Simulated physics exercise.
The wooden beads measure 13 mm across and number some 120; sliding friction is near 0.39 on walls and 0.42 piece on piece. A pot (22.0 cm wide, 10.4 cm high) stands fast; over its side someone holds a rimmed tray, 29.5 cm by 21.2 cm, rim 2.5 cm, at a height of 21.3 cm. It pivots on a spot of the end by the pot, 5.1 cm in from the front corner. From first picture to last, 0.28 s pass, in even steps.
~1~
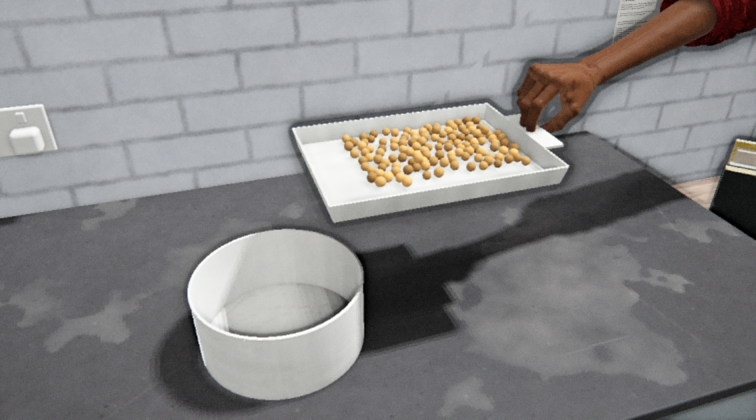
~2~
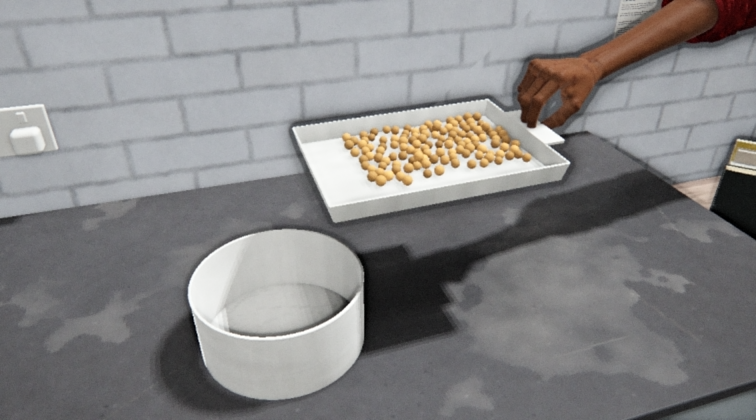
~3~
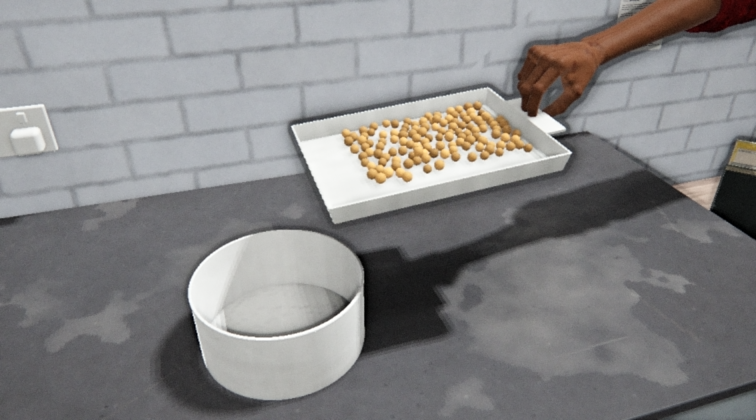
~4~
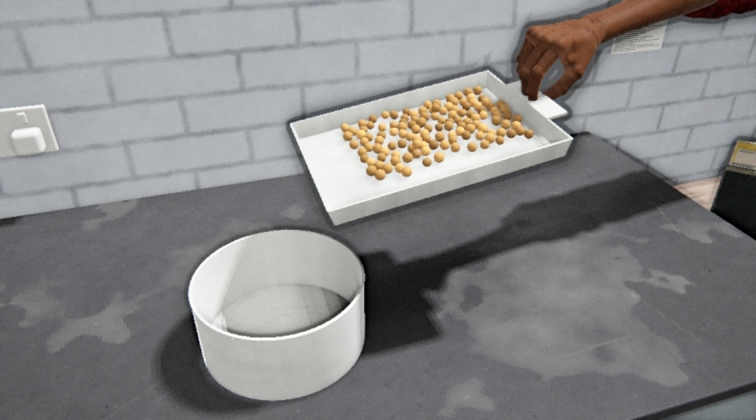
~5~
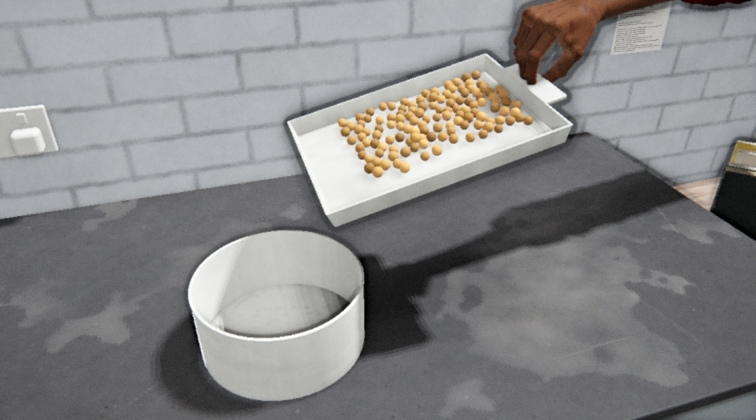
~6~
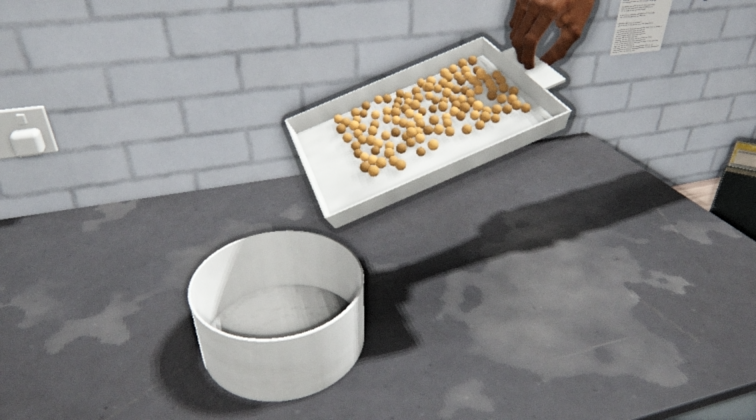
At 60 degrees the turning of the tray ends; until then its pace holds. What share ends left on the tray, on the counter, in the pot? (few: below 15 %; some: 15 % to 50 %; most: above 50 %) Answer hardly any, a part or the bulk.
Left on the tray: The bulk; on the counter: Hardly any; in the pot: A part.
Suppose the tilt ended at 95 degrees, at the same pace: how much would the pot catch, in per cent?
In that case some 90 per cent.
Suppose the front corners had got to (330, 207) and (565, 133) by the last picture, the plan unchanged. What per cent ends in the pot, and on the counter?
Pot 0, counter 0.
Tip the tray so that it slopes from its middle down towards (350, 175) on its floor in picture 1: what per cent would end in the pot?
About 20 per cent.
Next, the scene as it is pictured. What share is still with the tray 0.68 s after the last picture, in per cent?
Some 70 per cent of the load.
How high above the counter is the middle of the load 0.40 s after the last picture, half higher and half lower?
Roughly 26 cm.
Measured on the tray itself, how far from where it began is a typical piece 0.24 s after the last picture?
Some 8 cm.
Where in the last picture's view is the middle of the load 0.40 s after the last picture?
Near (334, 163).
Then, 0.24 s after the last picture, tilt 40 degrees; the tray holds 100 %, the pot 0 %.
Then, 0.40 s after the last picture, tilt 54 degrees; the tray holds 100 %, the pot 0 %.
Then, 0.68 s after the last picture, tilt 60 degrees; the tray holds 70 %, the pot 20 %.
In the end, tray 70 %, counter 5 %, pot 25 %.
